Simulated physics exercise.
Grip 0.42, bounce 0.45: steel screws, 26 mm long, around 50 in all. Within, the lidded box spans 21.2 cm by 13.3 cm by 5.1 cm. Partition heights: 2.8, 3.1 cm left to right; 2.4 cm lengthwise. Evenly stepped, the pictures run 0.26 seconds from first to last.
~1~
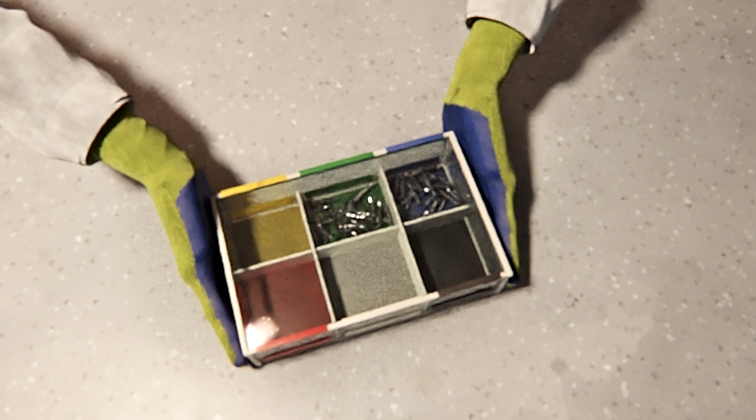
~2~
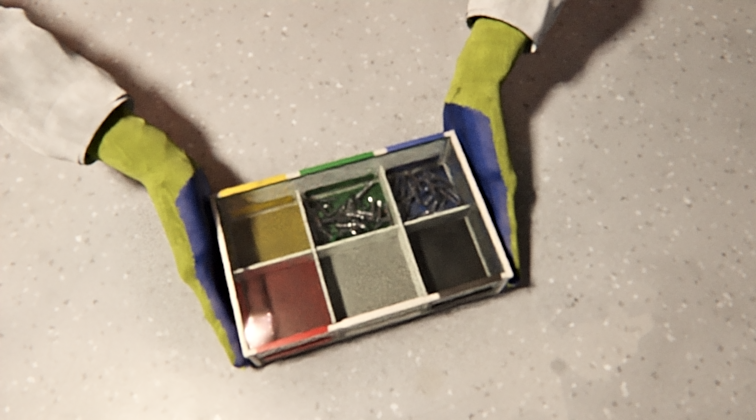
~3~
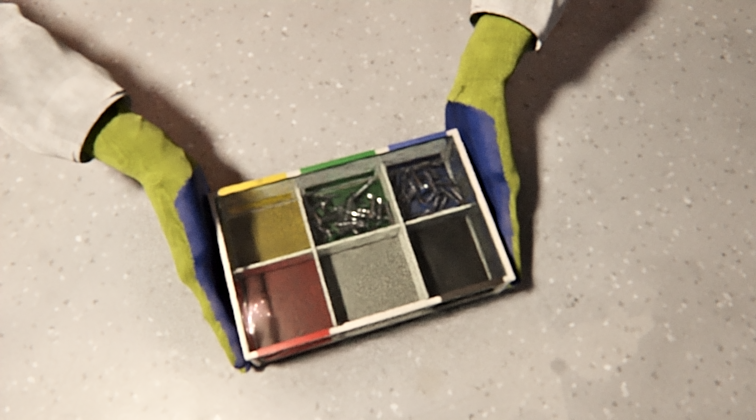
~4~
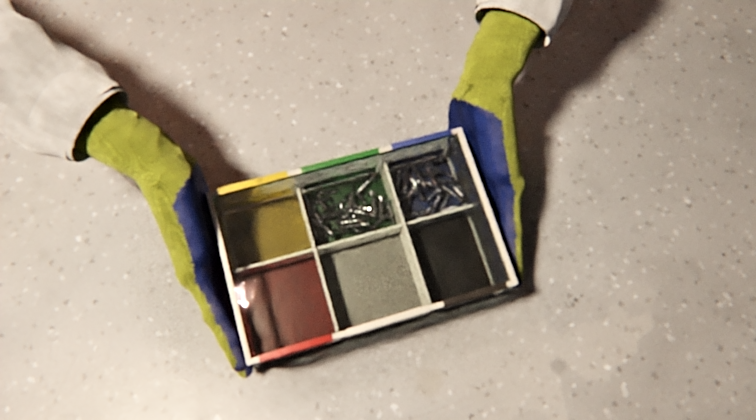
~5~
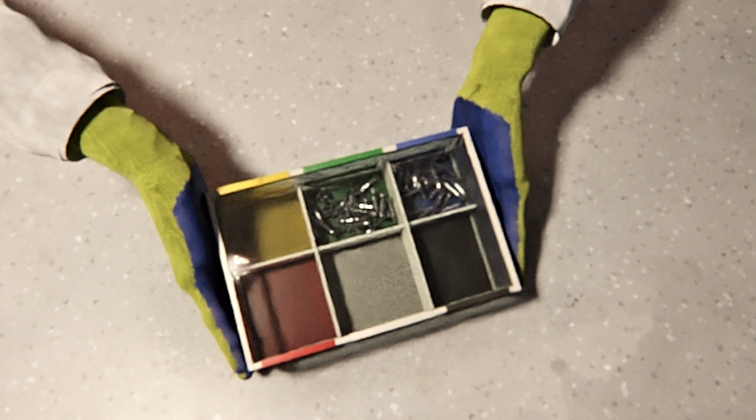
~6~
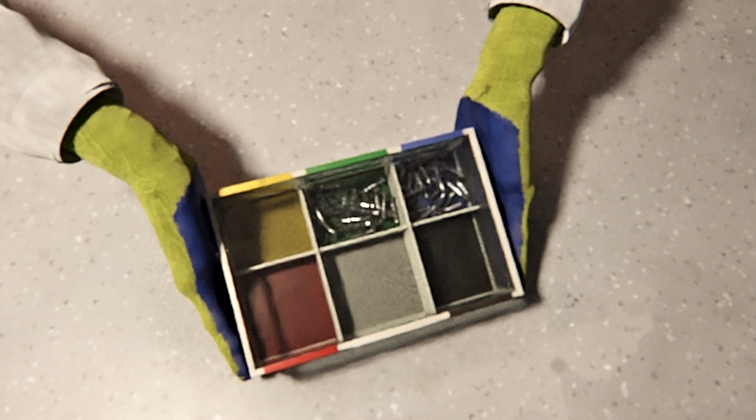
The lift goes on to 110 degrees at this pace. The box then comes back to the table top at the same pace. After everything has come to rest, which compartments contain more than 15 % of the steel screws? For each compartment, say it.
Outcome: Red: Fails. Blue: Fails. Green: Fails. Yellow: Fails. White: Succeeds. Black: Succeeds.
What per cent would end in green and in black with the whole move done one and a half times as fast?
That way green would end with 0 per cent and black with 60 per cent.
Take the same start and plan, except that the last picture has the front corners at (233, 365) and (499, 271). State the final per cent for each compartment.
Each compartment ends with this per cent: Red 100, blue 0, green 0, yellow 0, white 0 and black 0.
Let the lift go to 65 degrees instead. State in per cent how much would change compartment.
Some 5 per cent.
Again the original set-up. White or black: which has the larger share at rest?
Black.
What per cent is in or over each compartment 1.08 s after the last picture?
Shares - red: 0, blue: 10, green: 0, yellow: 0, white: 45, black: 45.
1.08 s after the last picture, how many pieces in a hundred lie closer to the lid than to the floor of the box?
Roughly 90 per cent.
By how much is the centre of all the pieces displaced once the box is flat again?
Roughly 8.5 cm.
Then, 1.08 s after the last picture, tilt 110 degrees; blue 10 %, white 45 %, black 45 %.
Then, 1.80 s after the last picture, tilt 49 degrees; white 35 %, black 60 %.
Then, 2.55 s after the last picture, tilt 0 degrees; white 35 %, black 65 %.
In the end, red 0 %, blue 0 %, green 0 %, yellow 0 %, white 35 %, black 65 %.
